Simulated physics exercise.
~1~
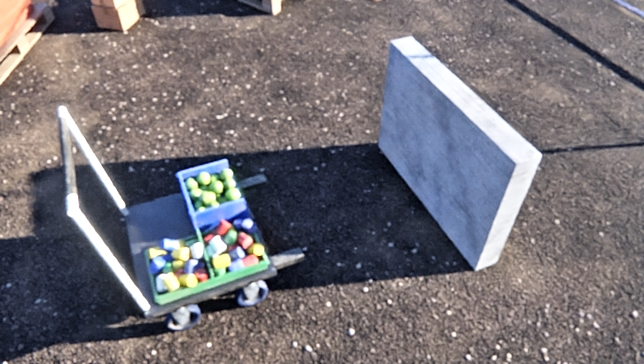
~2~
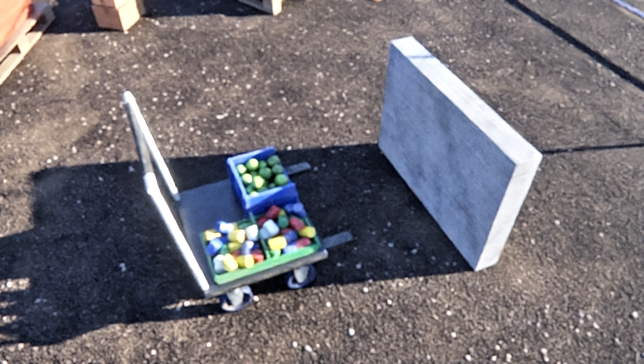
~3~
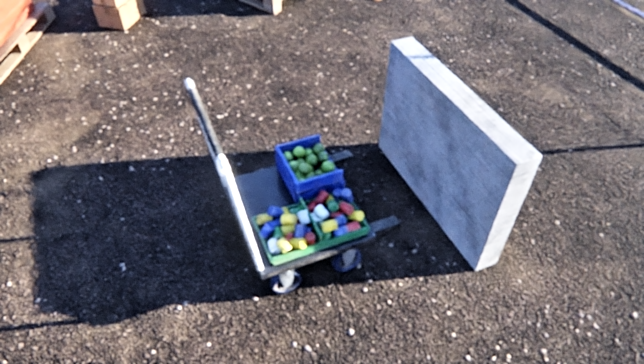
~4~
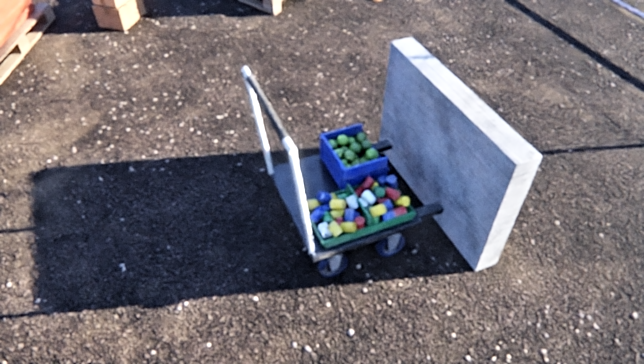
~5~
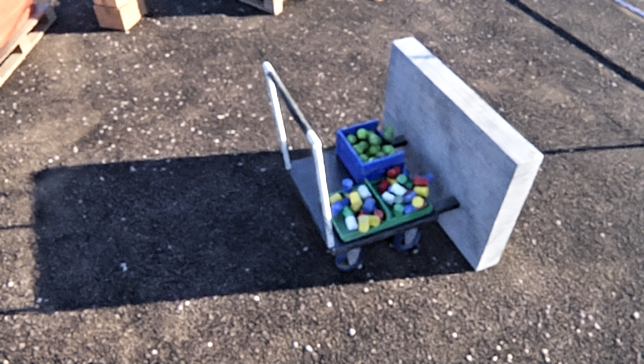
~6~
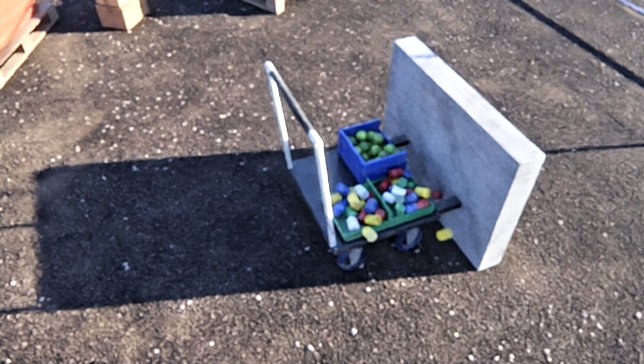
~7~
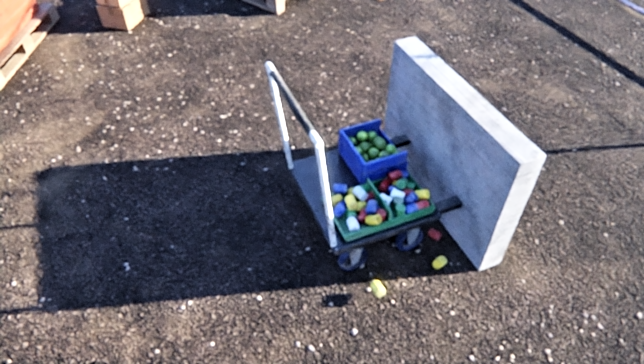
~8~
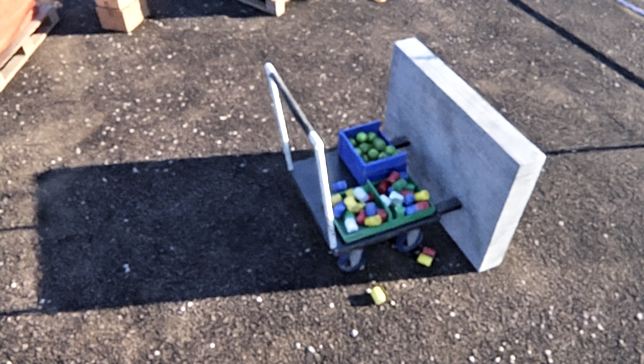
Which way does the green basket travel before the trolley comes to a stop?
The green basket moves to the right, carried on the trolley towards the grey wall.
A thick grey slab of wall stands on the right of a dark, gritty yard, seen from above in bright sunlight. To its left, a trolley with a pale handle carries a blue basket of green apples and, nearer the viewer, a green basket of small red, yellow, blue, green and white jars. The trolley rolls right across the shadowed ground until it stops at the wall. A few jars spill over the front of the green basket and drop to the ground. The trolley stays against the wall, both baskets still well filled, with several jars lying beside it.
